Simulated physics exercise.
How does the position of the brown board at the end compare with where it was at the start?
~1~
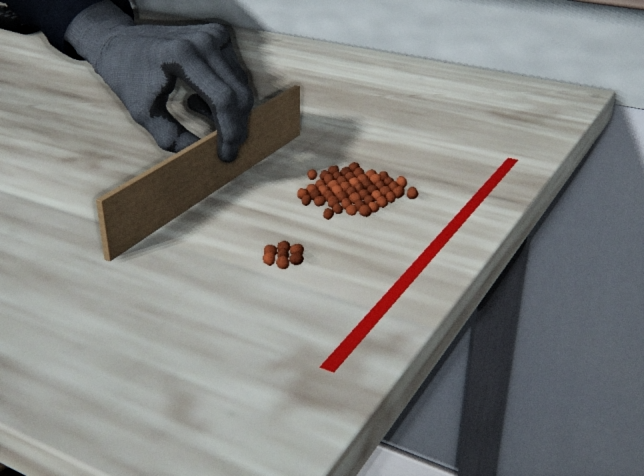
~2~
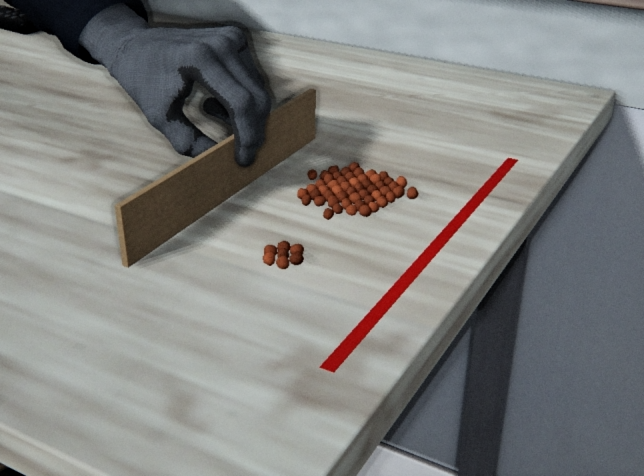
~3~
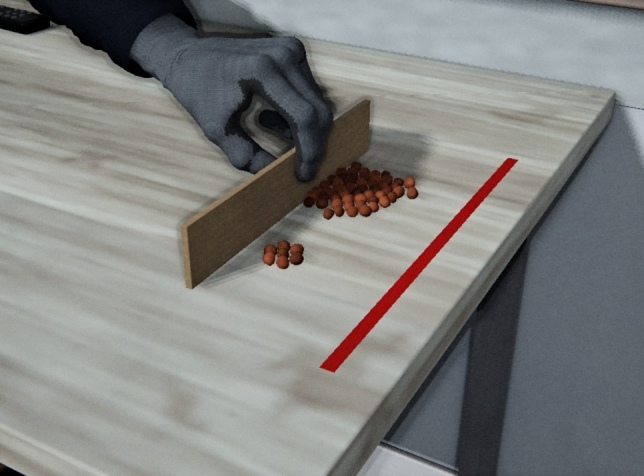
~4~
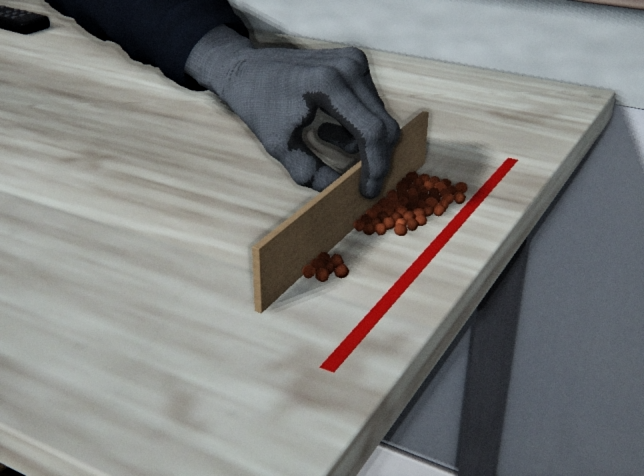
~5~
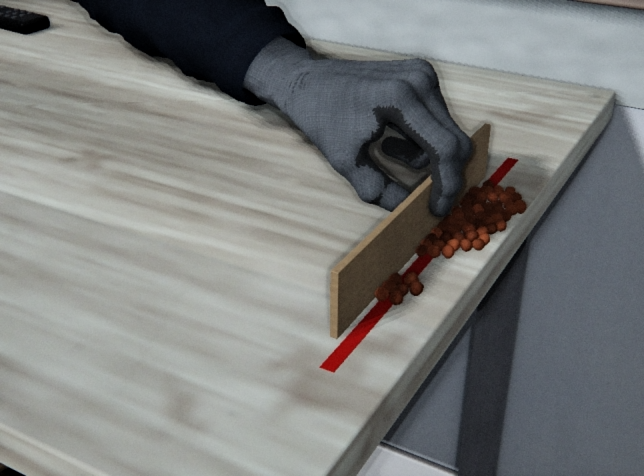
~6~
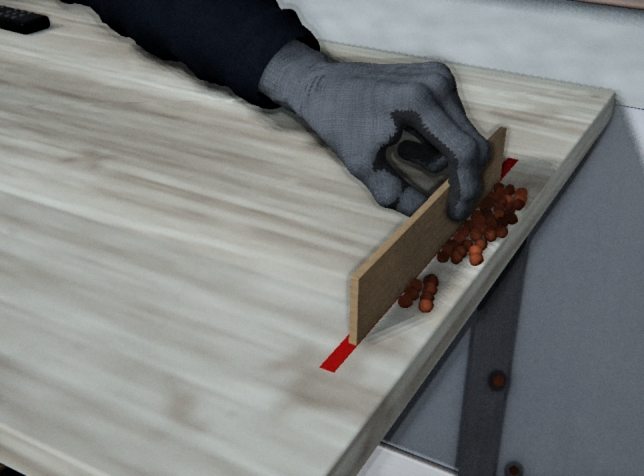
At the start the board stood to the left of both groups of balls, well away from the red tape. By the end it was farther right and a little lower in view, standing at the tape.
A gray-gloved hand slid an upright brown board rightward across a table, pushing a big pile and then a small cluster of reddish balls. It stopped at the red tape, where a few balls from the bigger pile dropped off the edge.
